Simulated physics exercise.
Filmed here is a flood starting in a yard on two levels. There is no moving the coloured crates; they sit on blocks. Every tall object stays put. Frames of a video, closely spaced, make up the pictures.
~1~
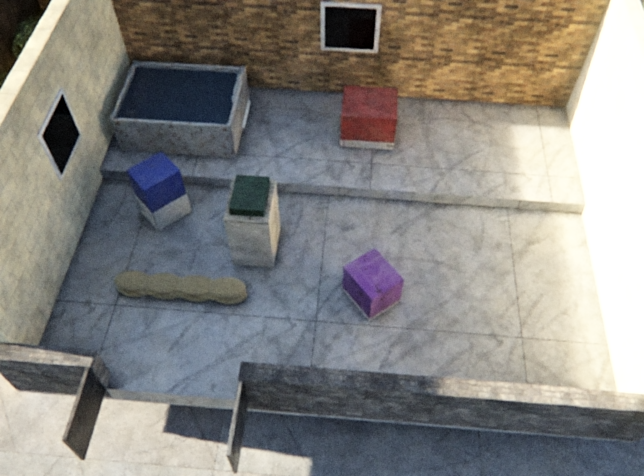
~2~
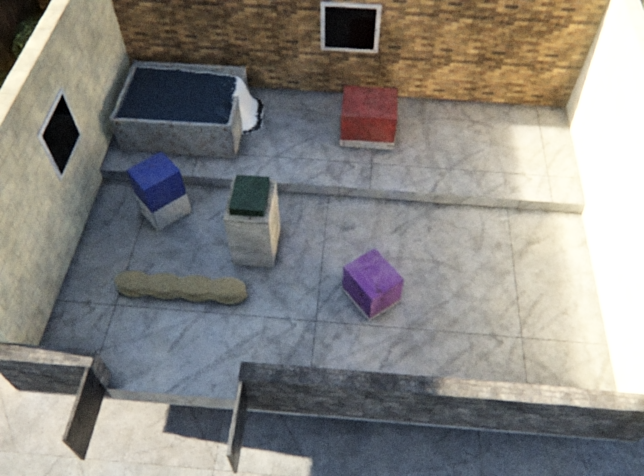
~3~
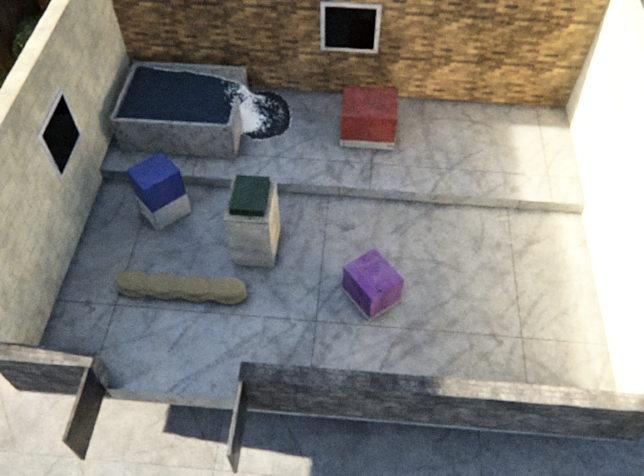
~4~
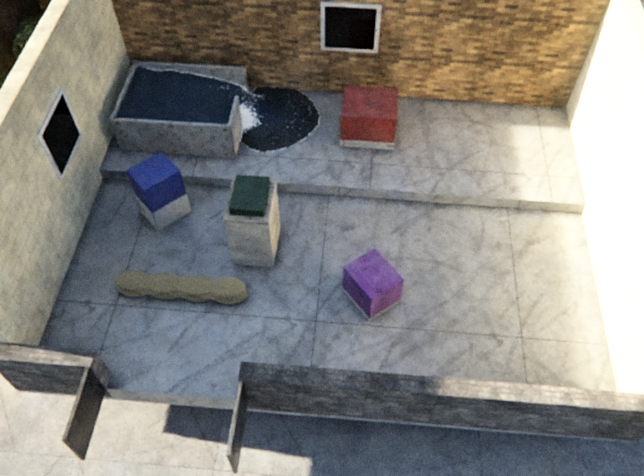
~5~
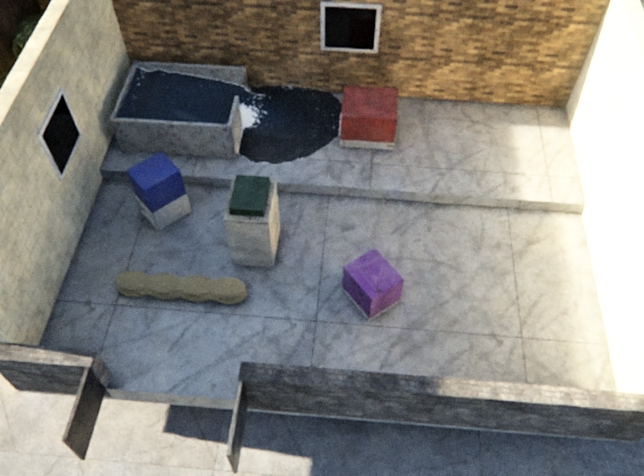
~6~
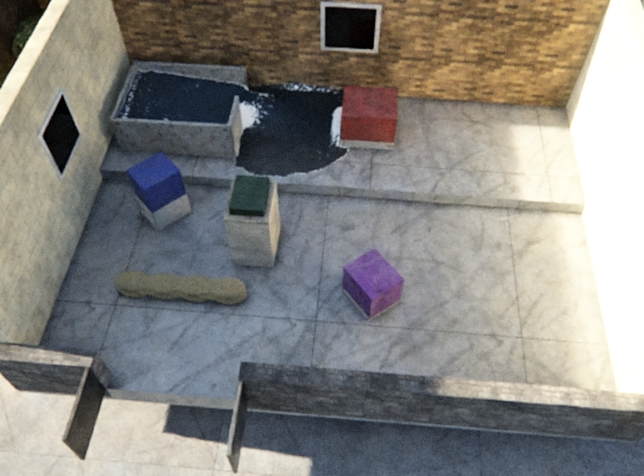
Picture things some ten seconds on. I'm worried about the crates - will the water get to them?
Here is how it goes: The blue crate is spared; the purple crate gets water on it; the red crate gets water on it.
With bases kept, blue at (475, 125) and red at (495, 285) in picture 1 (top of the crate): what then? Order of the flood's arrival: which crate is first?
Blue crate.
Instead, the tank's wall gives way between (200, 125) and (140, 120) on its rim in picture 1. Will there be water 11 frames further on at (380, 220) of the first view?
Result for the point: Drenched.
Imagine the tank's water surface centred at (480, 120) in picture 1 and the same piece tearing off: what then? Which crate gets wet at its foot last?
The blue crate.
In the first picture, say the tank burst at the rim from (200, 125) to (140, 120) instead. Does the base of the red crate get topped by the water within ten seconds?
Looks like the red crate holds out.
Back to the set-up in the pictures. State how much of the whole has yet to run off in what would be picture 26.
I'd put it at about 100 per cent.
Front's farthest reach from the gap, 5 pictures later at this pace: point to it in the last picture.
My guess is roughly (487, 105).
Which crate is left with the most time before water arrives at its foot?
I'd say the blue crate is last.
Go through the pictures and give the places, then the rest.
The water tank at (181, 96) is whole and still, in the first frame.
Water pours out at (241, 103) and has run to (251, 130), in the second frame.
The front is at (286, 125), out from the gap at (241, 105), in the third frame.
Water pours out at (241, 105) and has run to (312, 125), in the fourth frame.
Water pours out at (241, 105) and has run to a hidden place, in the fifth frame.
Water pours out at (241, 105) and has run to a hidden place, in the sixth frame.
A moment on, water covers 10 % of the floor; the blue crate not reached, the purple crate not reached, the red crate water round its plinth.
Next, water covers 25 % of the floor; the blue crate not reached, the purple crate water round its plinth, the red crate water round its plinth.
Then, water covers 45 % of the floor; the blue crate not reached, the purple crate water round its plinth, the red crate water round its plinth.
Later, water covers 65 % of the floor; the blue crate water round its plinth, the purple crate water round its plinth, the red crate water round its plinth.
In the end, water covers 65 % of the floor; the blue crate stayed above the water, the purple crate was topped, the red crate was topped.
